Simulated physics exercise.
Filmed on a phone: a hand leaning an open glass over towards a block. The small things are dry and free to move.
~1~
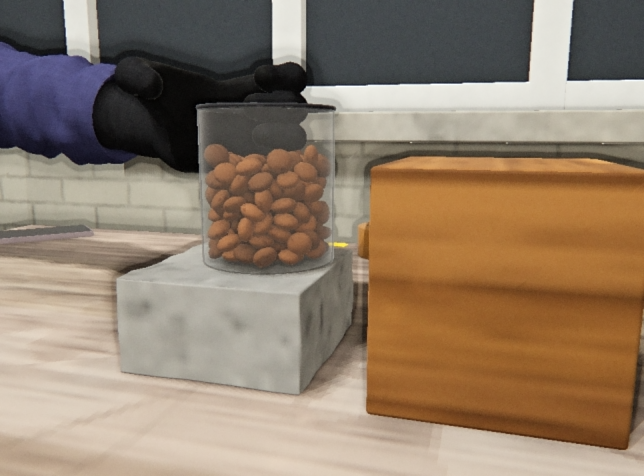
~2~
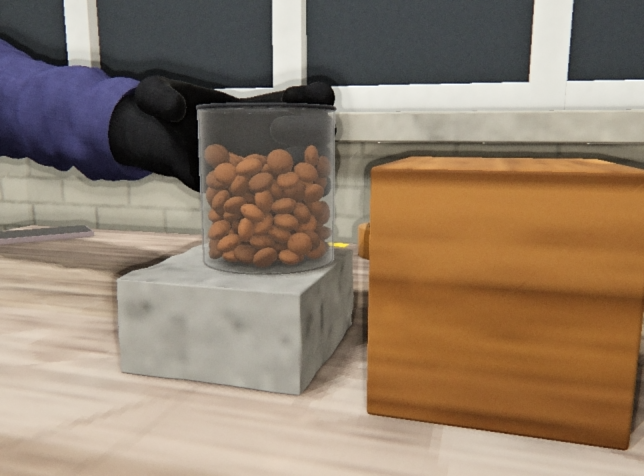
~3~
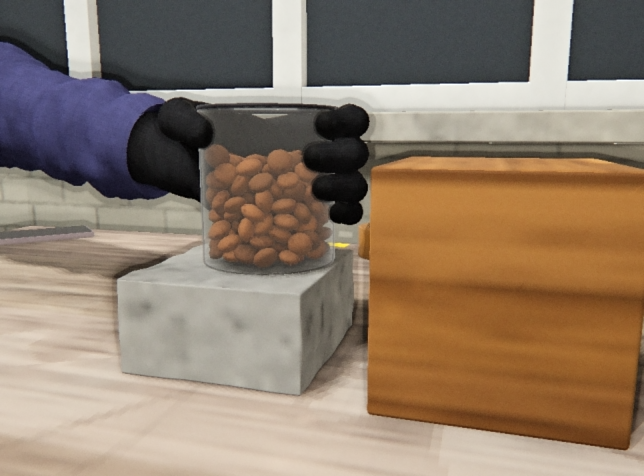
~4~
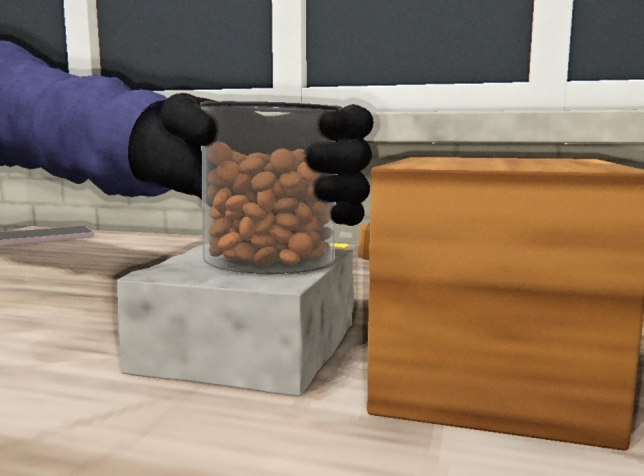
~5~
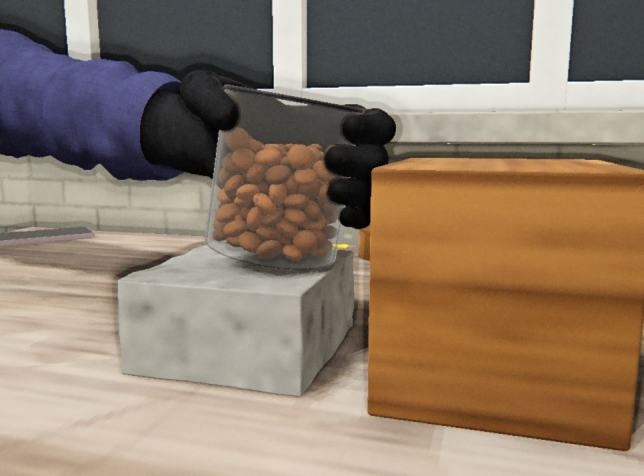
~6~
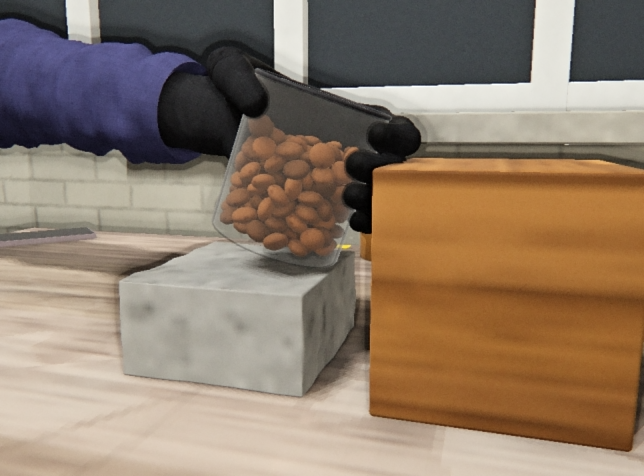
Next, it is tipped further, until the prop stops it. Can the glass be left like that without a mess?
The filling does not come out.
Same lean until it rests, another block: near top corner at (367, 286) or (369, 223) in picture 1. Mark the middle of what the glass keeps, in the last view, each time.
One: (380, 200). Two: (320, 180).
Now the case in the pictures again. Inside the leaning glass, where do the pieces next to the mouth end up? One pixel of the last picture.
Roughly at (313, 134).
Then, 0.11 s after the last picture, the glass leans 25°; everything is still inside.
Then, 0.24 s after the last picture, the glass rests on the block at 28°; everything is still inside.
Then, 0.39 s after the last picture, the glass rests on the block at 29°; everything is still inside.
At rest, the glass rests on the block at 29°; everything is still inside.
